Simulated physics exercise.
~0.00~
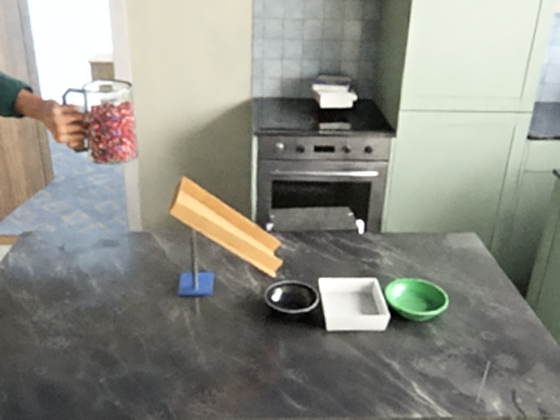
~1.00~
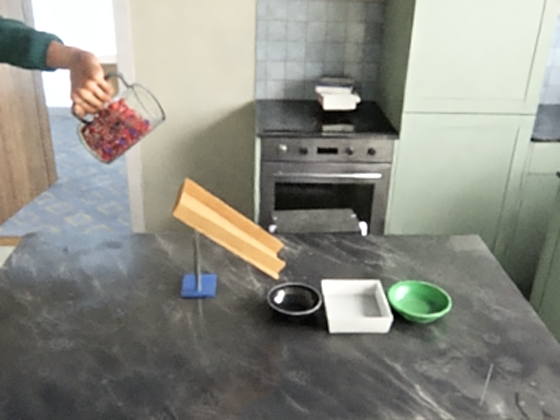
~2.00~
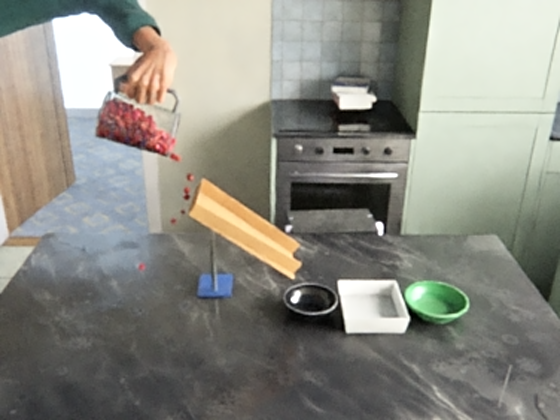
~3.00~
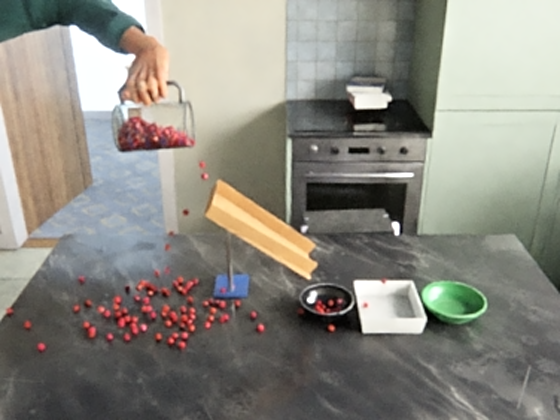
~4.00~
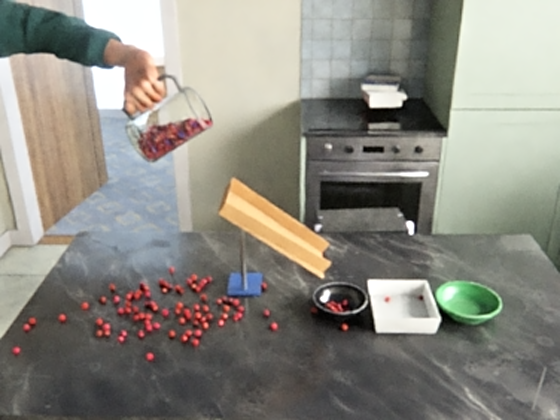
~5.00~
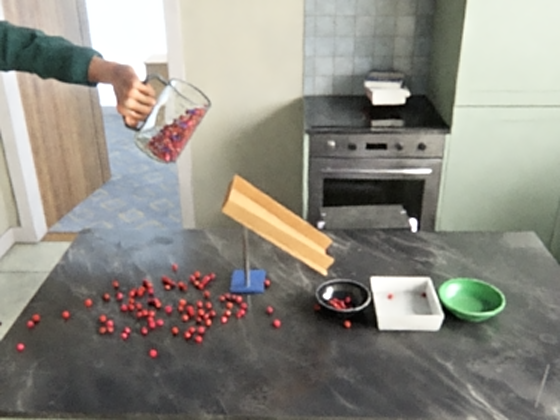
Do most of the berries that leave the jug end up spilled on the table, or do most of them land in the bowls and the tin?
Most of the berries that leave the jug end up spilled on the table. Only a few land in the black bowl and the white tin, the green bowl gets practically none, and a large share never leaves the jug.
